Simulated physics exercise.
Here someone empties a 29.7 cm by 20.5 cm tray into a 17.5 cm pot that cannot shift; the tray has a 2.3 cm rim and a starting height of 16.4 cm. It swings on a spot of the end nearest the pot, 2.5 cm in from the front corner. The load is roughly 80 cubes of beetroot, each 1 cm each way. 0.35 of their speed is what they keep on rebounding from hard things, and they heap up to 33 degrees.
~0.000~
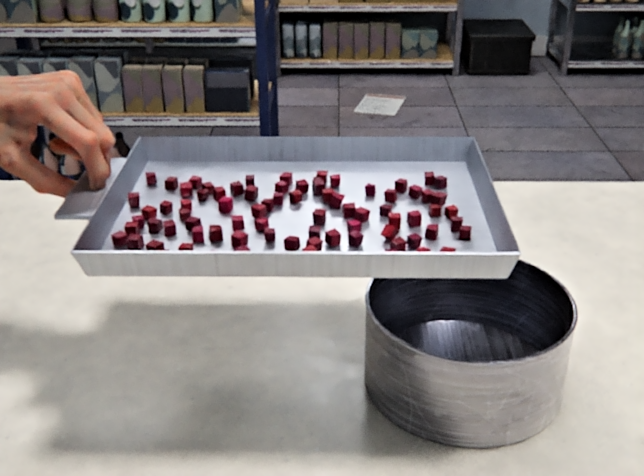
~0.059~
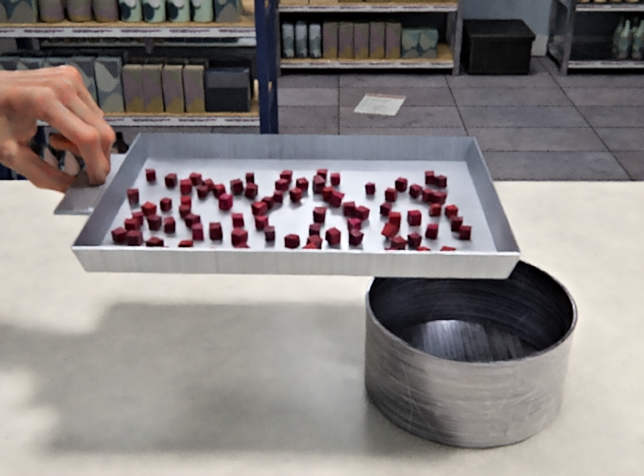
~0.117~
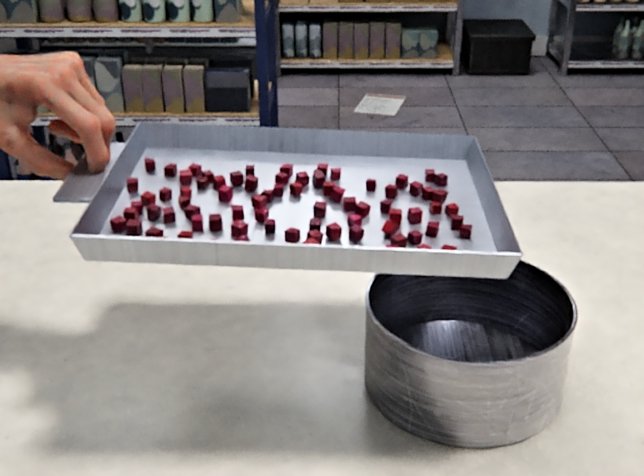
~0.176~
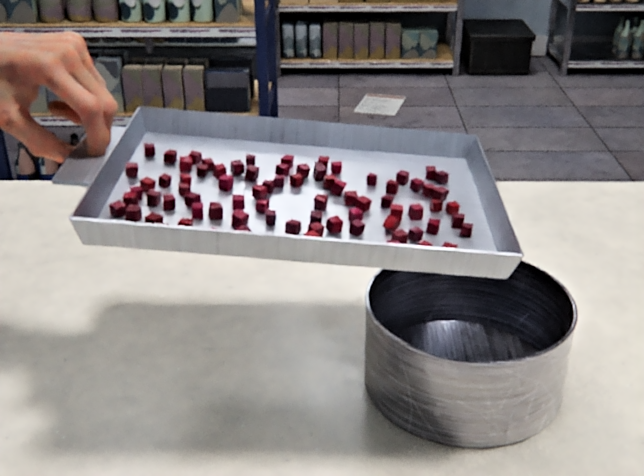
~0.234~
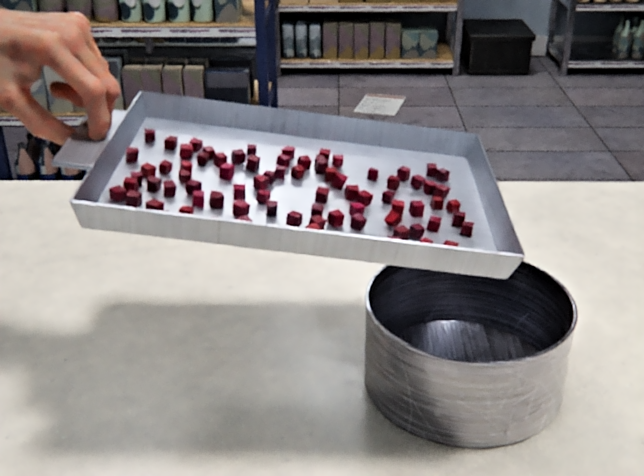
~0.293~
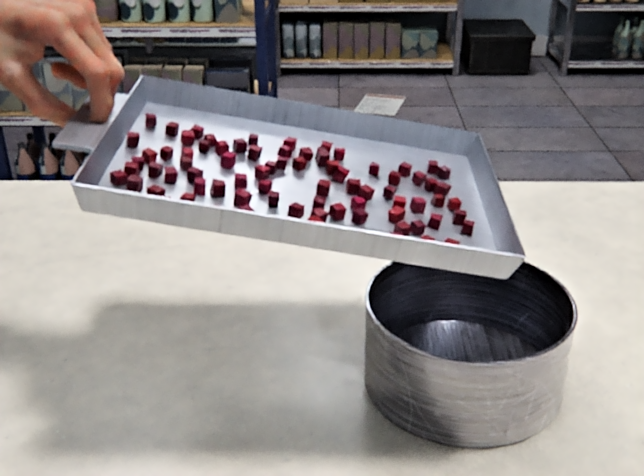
The footage shows a hand holding a shallow metal tray scattered with small dark red cubes beside a round metal pot on a pale counter, then raising the left end so the tray slants gently down to the right.
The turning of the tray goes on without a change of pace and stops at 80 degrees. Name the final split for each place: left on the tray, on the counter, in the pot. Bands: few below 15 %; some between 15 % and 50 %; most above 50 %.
Left on the tray: Most; counter: Some; pot: Few.
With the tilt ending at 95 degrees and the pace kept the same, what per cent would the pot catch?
35 %.
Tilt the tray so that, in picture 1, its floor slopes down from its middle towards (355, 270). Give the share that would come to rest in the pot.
That would be close to 0 per cent.
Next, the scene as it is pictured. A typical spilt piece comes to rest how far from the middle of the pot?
Roughly 22 cm.
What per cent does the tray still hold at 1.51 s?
60%, roughly.
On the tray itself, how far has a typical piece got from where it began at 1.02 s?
About 9 cm.
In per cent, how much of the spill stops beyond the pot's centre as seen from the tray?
Roughly 100 per cent.
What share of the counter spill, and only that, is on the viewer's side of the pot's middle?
Estimate: Close to 80 per cent of the pieces.
Then, at 1.02 s, tilt 43 degrees; the tray holds 100 %, the pot 0 %.
After 1.51 s, tilt 65 degrees; the tray holds 60 %, the pot 10 %.
Then, at 2.06 s, tilt 80 degrees; the tray holds 60 %, the pot 10 %.
At rest (2.8 s), tray 60 %, counter 30 %, pot 10 %.
